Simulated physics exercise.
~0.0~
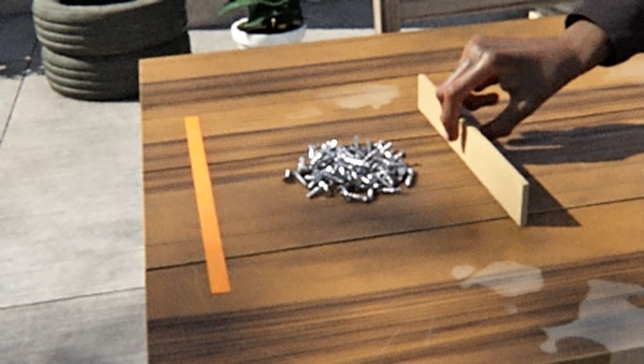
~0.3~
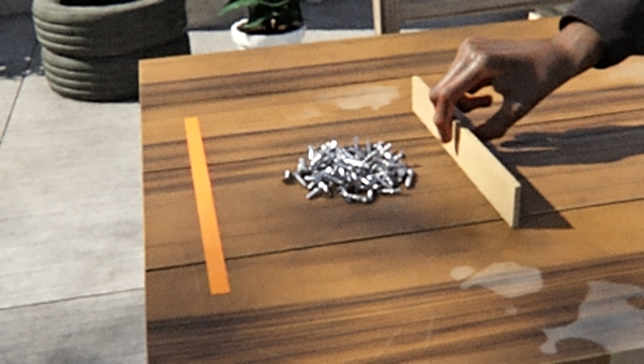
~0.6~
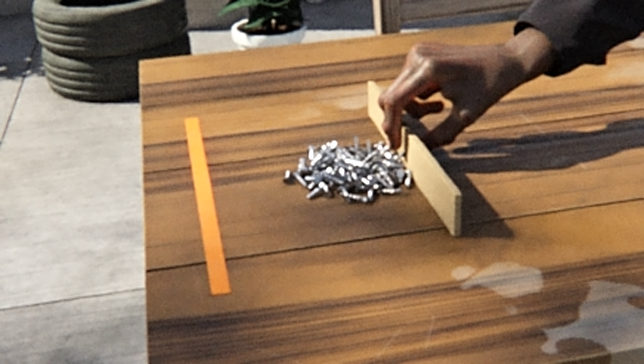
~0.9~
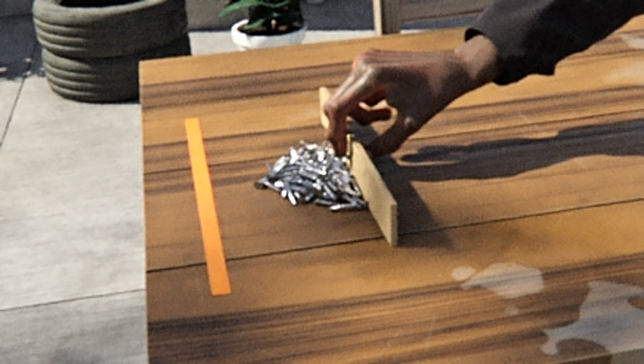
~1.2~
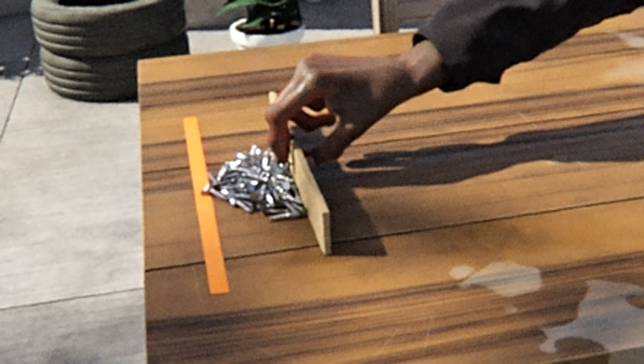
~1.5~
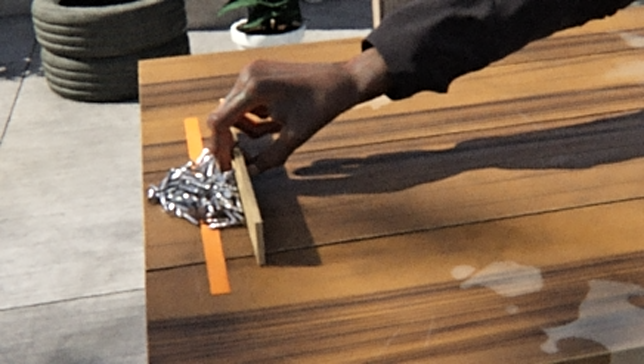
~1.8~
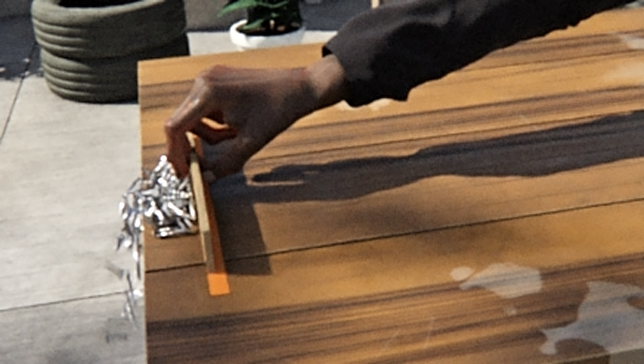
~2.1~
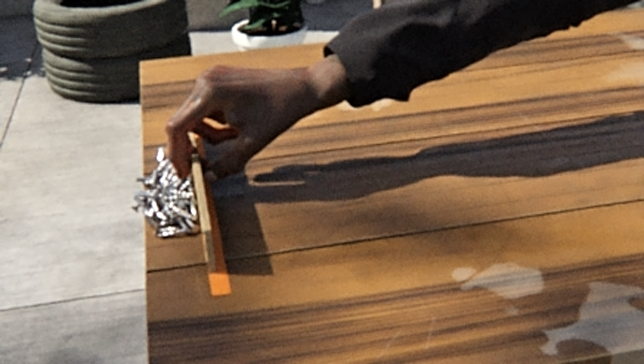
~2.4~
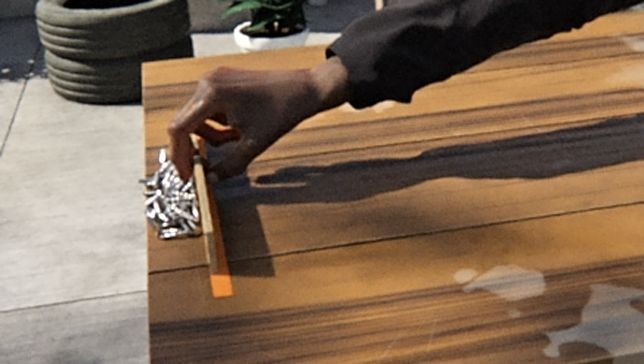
The clip shows a hand sliding an upright piece of card leftward across a wooden table, pushing a heap of small silvery pieces over an orange strip to the table's edge, where some spill off before the card stops at the strip, with the remaining pieces heaped at the edge.
